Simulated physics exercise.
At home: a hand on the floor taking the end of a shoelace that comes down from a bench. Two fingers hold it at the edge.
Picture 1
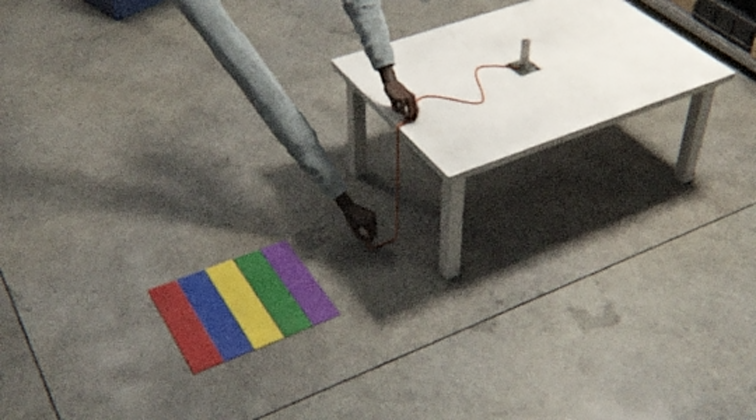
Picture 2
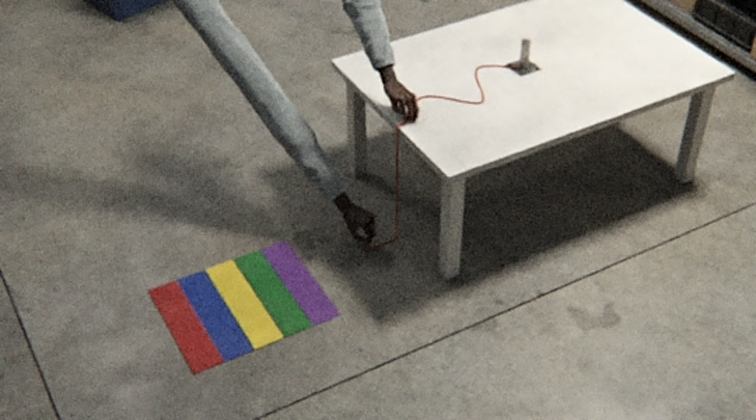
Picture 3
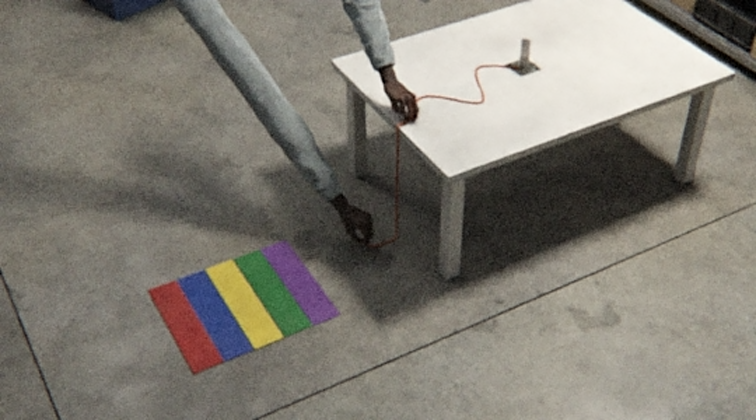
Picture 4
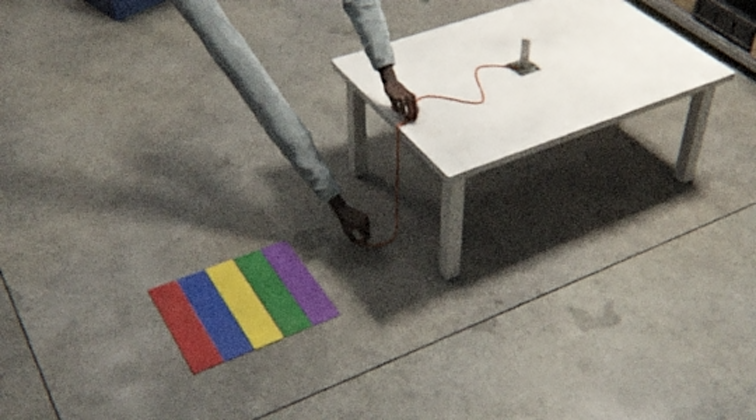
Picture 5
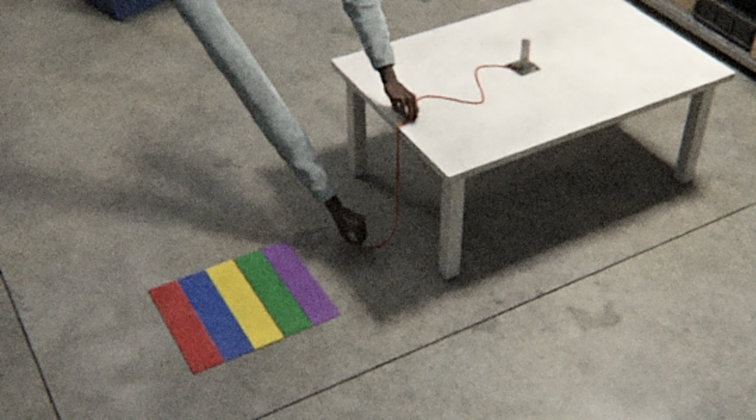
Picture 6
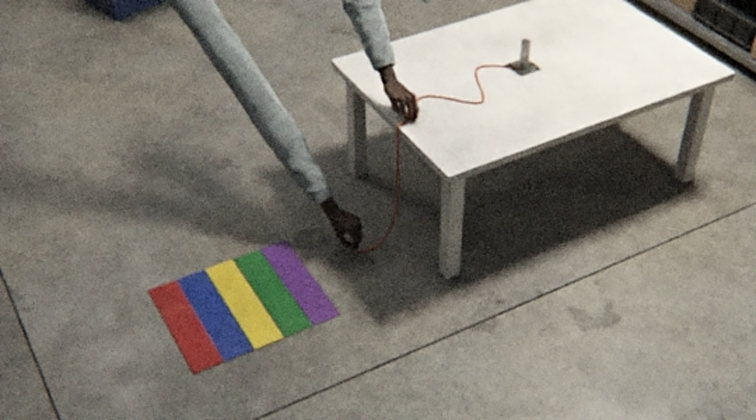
A hand near the floor drew the end of a thin red cord slightly left toward the striped color patch, while another hand pinched the cord at the white table's edge and barely moved.
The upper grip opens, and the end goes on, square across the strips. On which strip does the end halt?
The end stops over the blue strip.
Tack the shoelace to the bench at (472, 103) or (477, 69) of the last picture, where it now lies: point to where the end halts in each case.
The places are (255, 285) and (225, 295).
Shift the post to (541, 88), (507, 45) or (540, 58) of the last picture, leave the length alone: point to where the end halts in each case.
About (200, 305), (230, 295) and (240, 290).
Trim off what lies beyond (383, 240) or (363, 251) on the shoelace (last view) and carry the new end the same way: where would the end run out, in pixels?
The places are (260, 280) and (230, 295).
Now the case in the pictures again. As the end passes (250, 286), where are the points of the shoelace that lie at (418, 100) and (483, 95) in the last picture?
At (391, 135), then (446, 96).
Soon after, end near (250, 286); over yellow.
After that, end near (224, 296); over blue.
At the stop, end near (208, 302); over blue. It gets as far as the blue strip.
